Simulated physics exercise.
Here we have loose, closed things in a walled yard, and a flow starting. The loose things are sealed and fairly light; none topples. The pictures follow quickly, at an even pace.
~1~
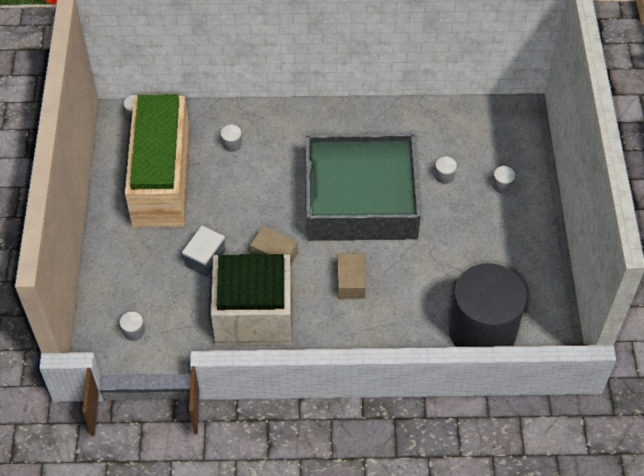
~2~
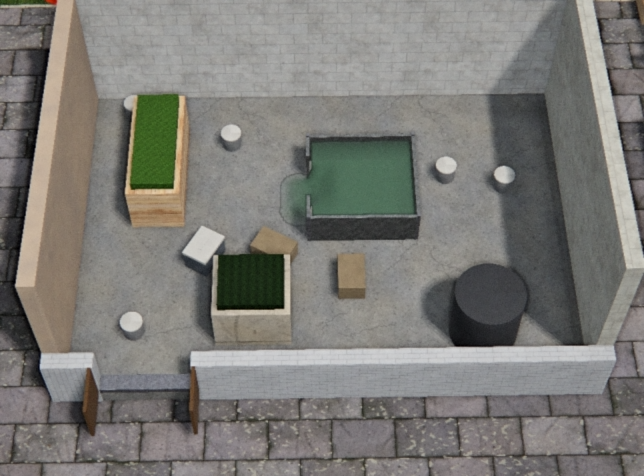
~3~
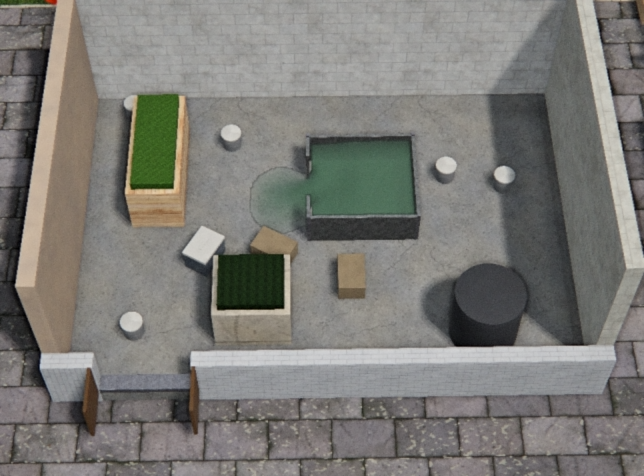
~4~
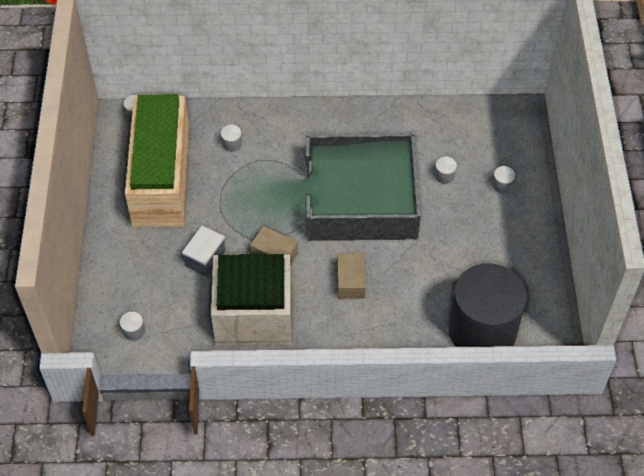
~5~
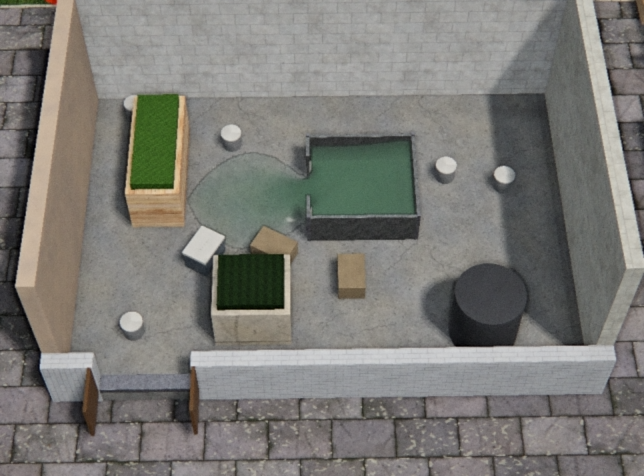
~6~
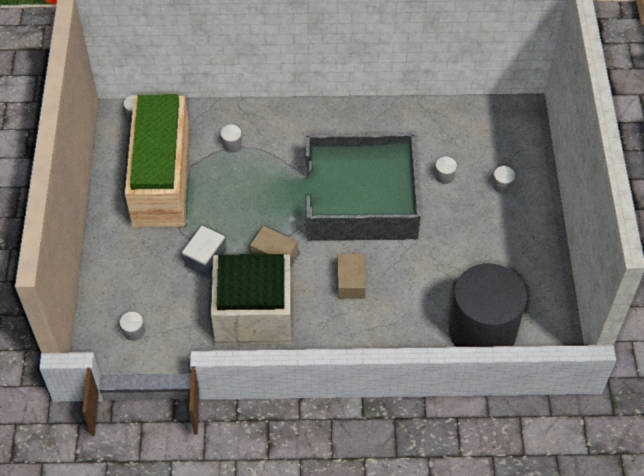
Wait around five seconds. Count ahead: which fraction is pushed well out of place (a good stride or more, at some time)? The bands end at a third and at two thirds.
That comes to between one and two thirds.
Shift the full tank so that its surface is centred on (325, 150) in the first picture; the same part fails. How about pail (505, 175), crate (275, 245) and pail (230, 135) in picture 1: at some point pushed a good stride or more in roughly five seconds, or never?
In turn: Less than that, under that, that far or more.
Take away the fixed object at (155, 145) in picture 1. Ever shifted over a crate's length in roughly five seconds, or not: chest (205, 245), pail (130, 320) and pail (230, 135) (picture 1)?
In that order: Swept aside, shifted that much, yes.
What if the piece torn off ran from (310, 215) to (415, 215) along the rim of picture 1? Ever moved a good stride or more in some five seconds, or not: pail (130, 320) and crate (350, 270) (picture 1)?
In turn: Yes, yes.
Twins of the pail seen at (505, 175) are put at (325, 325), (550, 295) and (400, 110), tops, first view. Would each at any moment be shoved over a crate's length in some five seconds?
One after the other: Less than that, not that far, no.
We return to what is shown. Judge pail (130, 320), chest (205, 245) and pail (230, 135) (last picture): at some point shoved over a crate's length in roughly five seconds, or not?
In turn: Shifted that much, swept aside, that far or more.
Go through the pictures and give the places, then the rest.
A crate at (274, 243) rests on the ground; a pail at (131, 321) rests on the ground; 0 of 8 have shifted, in the first frame.
A crate at (274, 243) rests on the ground; a pail at (131, 321) rests on the ground; 0 of 8 have shifted, in the second frame.
A crate at (274, 243) rests on the ground; a pail at (131, 321), on the bottom; 0 of 8 have shifted, in the third frame.
A crate at (274, 243) rests on the ground; a pail at (131, 321), on the bottom; 0 of 8 have shifted, in the fourth frame.
A crate at (274, 243), on the bottom; a pail at (131, 321) rests on the ground; 0 of 8 have shifted, in the fifth frame.
A crate at (274, 243), on the bottom; a pail at (131, 321), on the bottom; 0 of 8 have shifted, in the sixth frame.
A moment on, 0 of 8 are well off their spots; 0 afloat.
Next, 2 of 8 are well off their spots; 1 afloat.
Later, 4 of 8 are well off their spots; 1 afloat.
In the end, 4 of 8 are well off their spots, and 4 have been at some point; 2 afloat.
